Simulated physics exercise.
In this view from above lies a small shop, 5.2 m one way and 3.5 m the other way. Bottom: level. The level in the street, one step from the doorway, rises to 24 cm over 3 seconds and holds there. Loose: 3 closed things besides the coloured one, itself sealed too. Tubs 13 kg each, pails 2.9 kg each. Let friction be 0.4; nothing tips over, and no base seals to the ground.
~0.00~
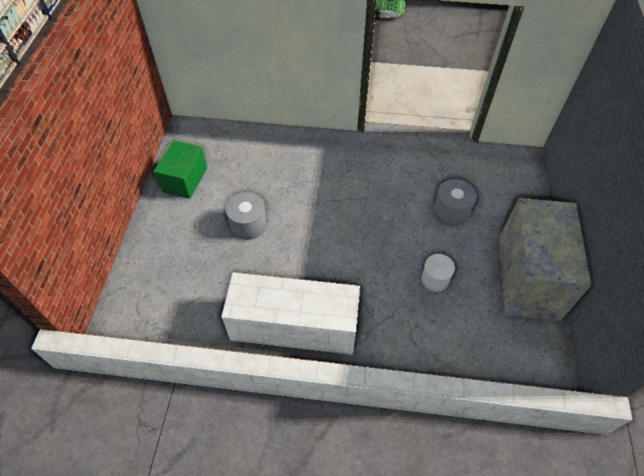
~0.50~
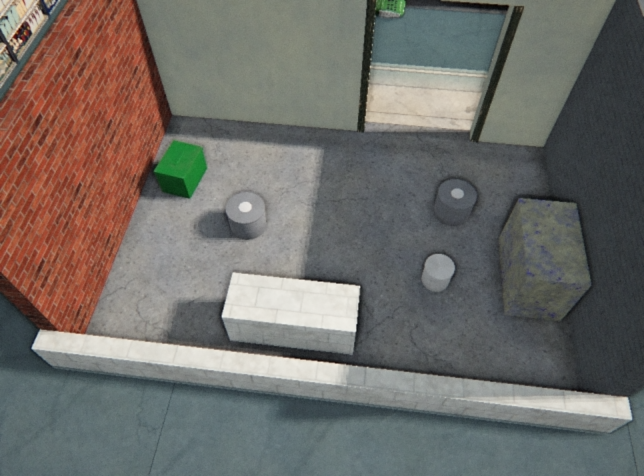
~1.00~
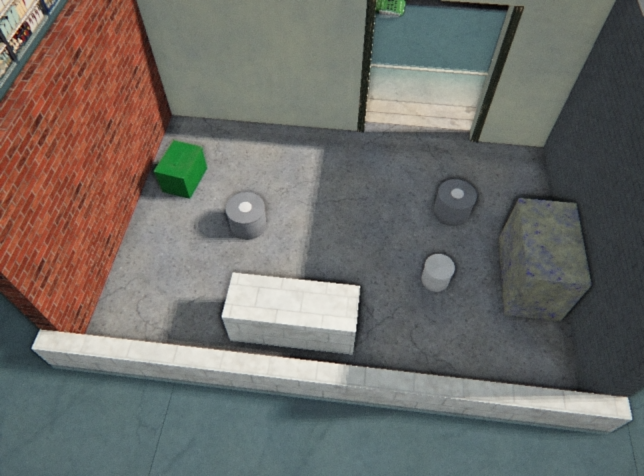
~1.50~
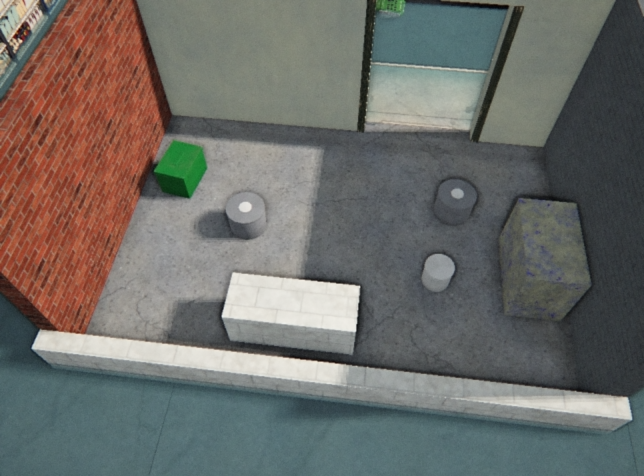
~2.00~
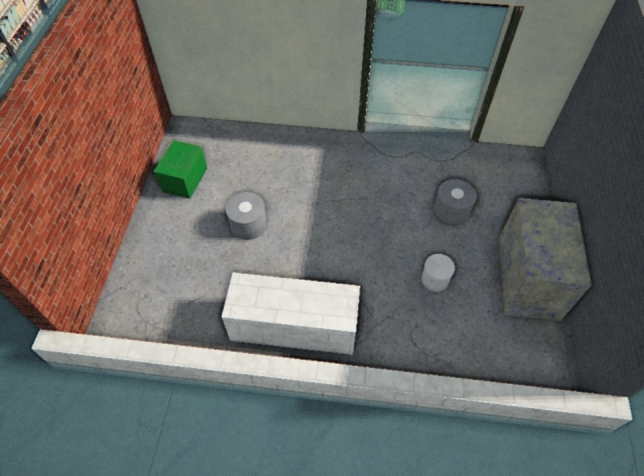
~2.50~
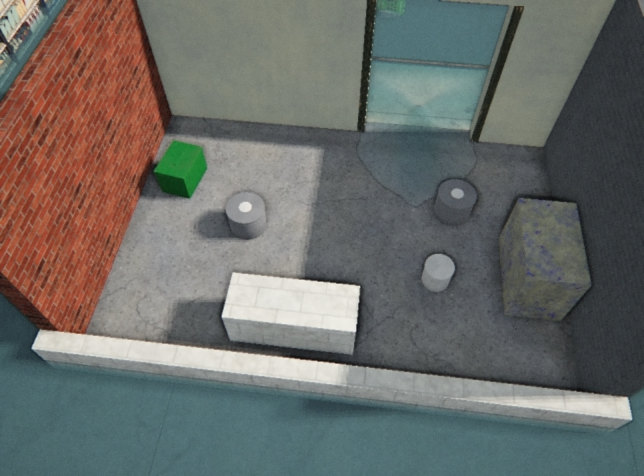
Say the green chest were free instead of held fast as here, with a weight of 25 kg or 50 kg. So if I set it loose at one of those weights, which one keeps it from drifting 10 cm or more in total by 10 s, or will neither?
The lighter weight will do.
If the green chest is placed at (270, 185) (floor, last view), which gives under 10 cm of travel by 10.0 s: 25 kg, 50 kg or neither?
Either load holds.
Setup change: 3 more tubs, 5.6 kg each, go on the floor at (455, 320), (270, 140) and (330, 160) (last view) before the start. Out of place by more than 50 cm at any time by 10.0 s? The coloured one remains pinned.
In that order: Beyond it, within it, within it.
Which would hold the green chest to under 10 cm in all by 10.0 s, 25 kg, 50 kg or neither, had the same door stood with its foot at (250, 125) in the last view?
Just the heavy one.
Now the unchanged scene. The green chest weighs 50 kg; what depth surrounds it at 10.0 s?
Depth: Approx. 7 cm.
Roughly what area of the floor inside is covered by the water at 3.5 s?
Roughly 5.0 m2.
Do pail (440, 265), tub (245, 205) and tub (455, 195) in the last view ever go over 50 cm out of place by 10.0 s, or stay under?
Exceeded, Not exceeded, Exceeded, in that order.
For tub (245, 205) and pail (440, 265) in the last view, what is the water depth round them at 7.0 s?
4 and 13 cm.
After 3.5 s the green chest would be 0 cm from its start with 25 kg and 0 cm from its start with 50 kg; 0 cm of water round it then.
After 4.5 s the green chest would be 0 cm from its start with 25 kg and 0 cm from its start with 50 kg; 0 cm of water round it then.
After 7.0 s the green chest would be 0 cm from its start with 25 kg and 0 cm from its start with 50 kg; 3 cm of water round it then.
After 10.0 s the green chest would be 1 cm from its start with 25 kg and 0 cm from its start with 50 kg; 7 cm of water round it then.
